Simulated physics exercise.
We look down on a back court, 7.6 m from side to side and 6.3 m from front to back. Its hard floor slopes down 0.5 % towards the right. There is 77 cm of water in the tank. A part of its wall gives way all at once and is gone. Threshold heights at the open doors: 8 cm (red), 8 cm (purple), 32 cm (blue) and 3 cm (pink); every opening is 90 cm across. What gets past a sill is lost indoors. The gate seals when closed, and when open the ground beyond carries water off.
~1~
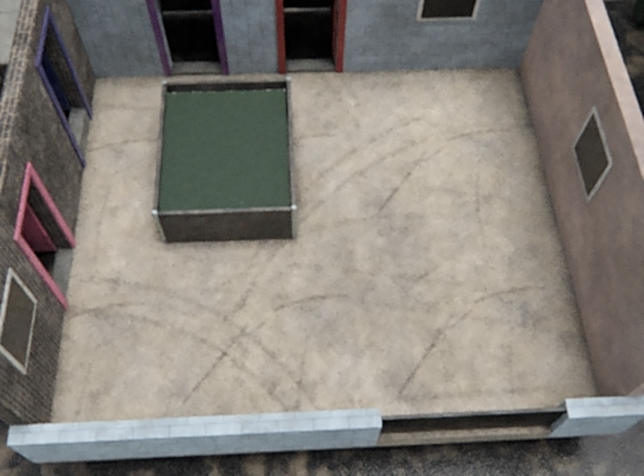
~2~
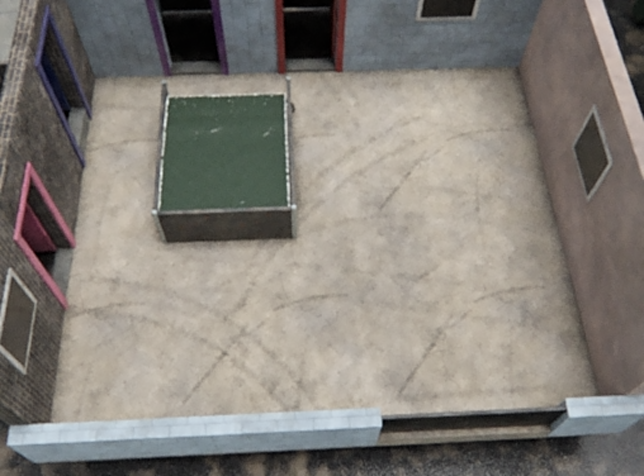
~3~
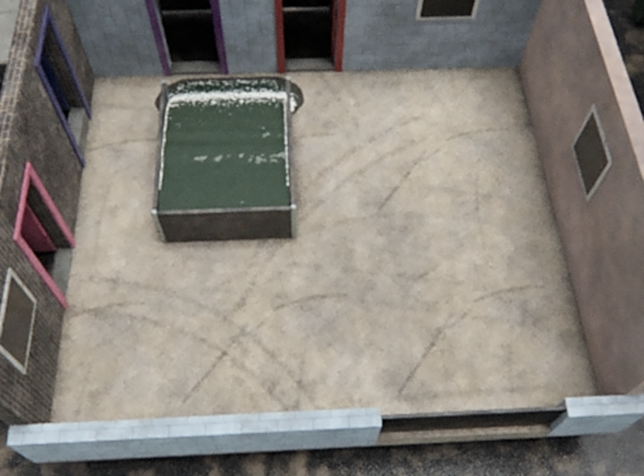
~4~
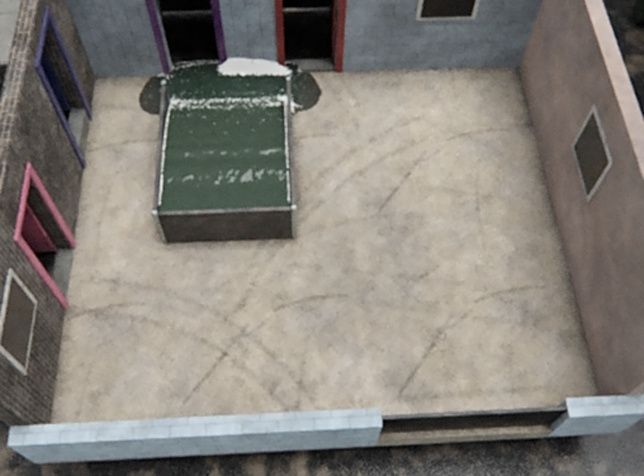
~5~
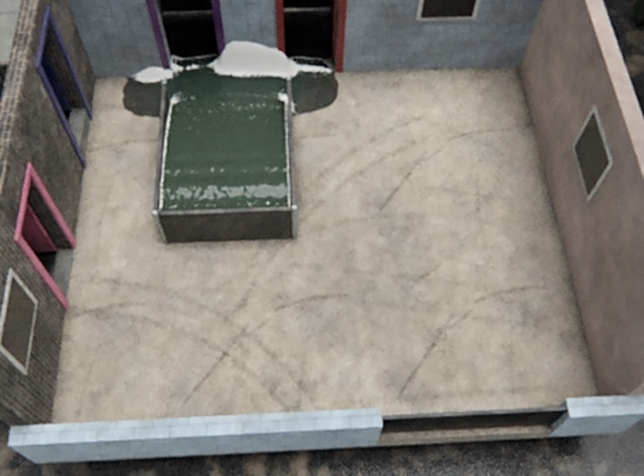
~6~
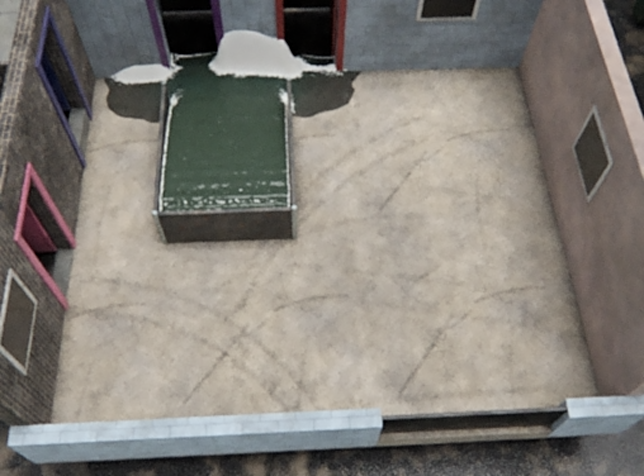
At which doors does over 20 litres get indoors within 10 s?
The water let in: At the red door it goes over the limit; at the purple door it passes the limit; at the blue door it does not reach the limit; at the pink door it stays under the limit.
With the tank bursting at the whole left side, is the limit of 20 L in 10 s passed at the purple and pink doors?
Then: Purple over, pink over.
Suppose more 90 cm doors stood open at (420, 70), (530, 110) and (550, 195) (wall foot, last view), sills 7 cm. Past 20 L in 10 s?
In that order: Under, over, under.
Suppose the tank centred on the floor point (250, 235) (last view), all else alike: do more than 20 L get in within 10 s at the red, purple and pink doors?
Against that limit: Red over, purple above, pink below.
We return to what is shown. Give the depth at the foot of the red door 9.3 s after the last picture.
Roughly 6.0 cm deep.
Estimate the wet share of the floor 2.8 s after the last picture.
Near 45 per cent is wet.
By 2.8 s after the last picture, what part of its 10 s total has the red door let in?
Some 90 per cent by then.
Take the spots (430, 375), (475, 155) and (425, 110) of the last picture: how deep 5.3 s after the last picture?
In that order: 2, 8 and 3 cm.
Then, 0.7 s after the last picture water covers 10 % of the floor and is deepest (55 cm) near (250, 83); red door 26 cm at the sill, 68 L in, purple door 46 cm at the sill, 324 L in, blue door 3 cm at the sill, 0 L in, pink door not reached.
Then, 1.5 s after the last picture water covers 25 % of the floor and is deepest (46 cm) near (96, 79); red door 23 cm at the sill, 156 L in, purple door 38 cm at the sill, 587 L in, blue door 14 cm at the sill, 0 L in, pink door not reached.
Then, 2.8 s after the last picture water covers 45 % of the floor and is deepest (28 cm) near (96, 79); red door 15 cm at the sill, 229 L in, purple door 22 cm at the sill, 780 L in, blue door 15 cm at the sill, 0 L in, pink door 4 cm at the sill, 0 L in.
Then, 5.3 s after the last picture water covers 75 % of the floor and is deepest (15 cm) near (58, 374); red door 8 cm at the sill, 254 L in, purple door 11 cm at the sill, 857 L in, blue door 8 cm at the sill, 0 L in, pink door 3 cm at the sill, 0 L in.
Then, 9.3 s after the last picture water covers 90 % of the floor and is deepest (10 cm) near (345, 424); red door 6 cm at the sill, 257 L in, purple door 7 cm at the sill, 876 L in, blue door 5 cm at the sill, 0 L in, pink door 4 cm at the sill, 1 L in.
